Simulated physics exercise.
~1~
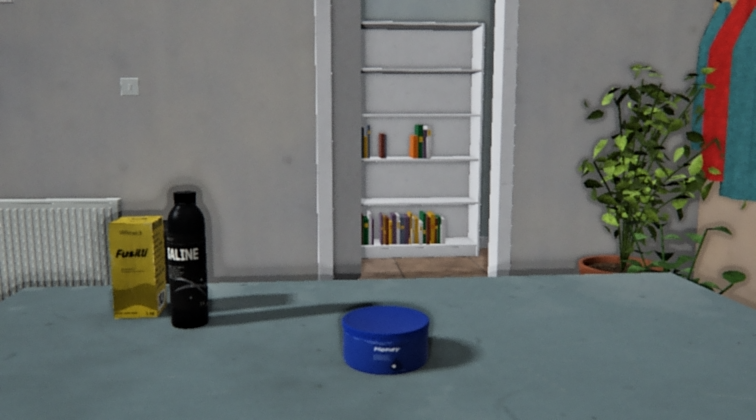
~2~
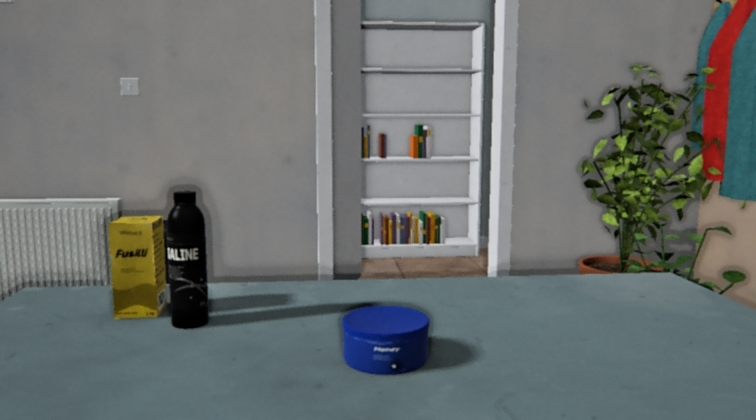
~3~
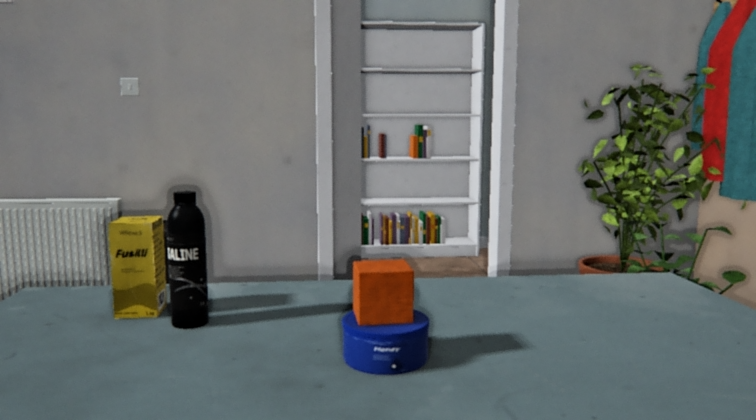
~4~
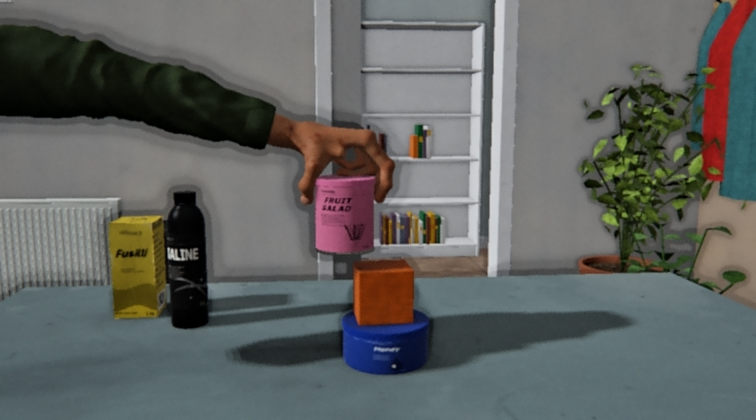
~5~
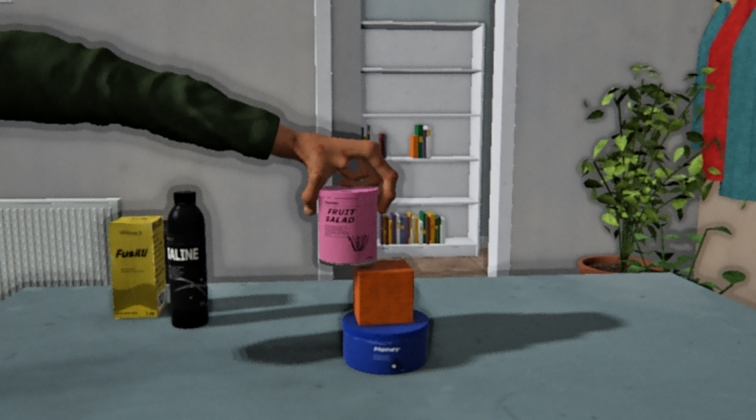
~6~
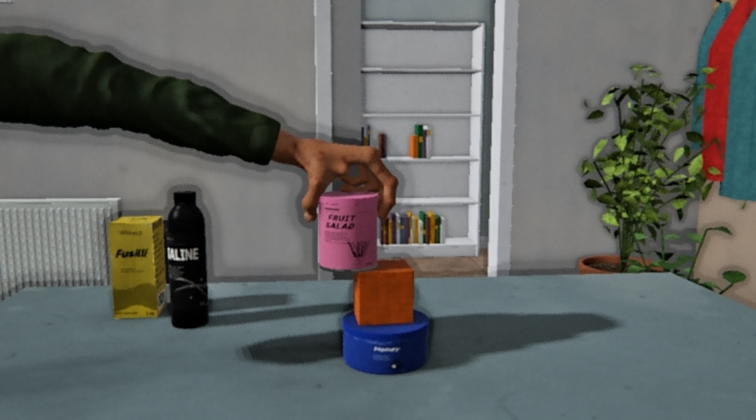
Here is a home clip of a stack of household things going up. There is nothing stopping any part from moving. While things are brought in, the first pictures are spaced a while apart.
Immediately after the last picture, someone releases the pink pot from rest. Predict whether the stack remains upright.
Prediction: The stack falls over.
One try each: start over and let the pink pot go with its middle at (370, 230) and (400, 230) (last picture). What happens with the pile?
The pile remains stable in the first case, then in the second case it remains stable.
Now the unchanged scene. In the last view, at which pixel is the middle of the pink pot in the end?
I'd point to roughly (287, 333).
Then, 0.30 s on from there, pink pot turned 38° from how it was put near (327, 244).
Then, 0.40 s on from there, pink pot now fallen.
Then, 0.50 s on from there, things are still on the move.
In the end, fallen, pink pot; the other 4 unmoved. At the end, from the last picture's camera, pink pot near (287, 333). The pile gives way.
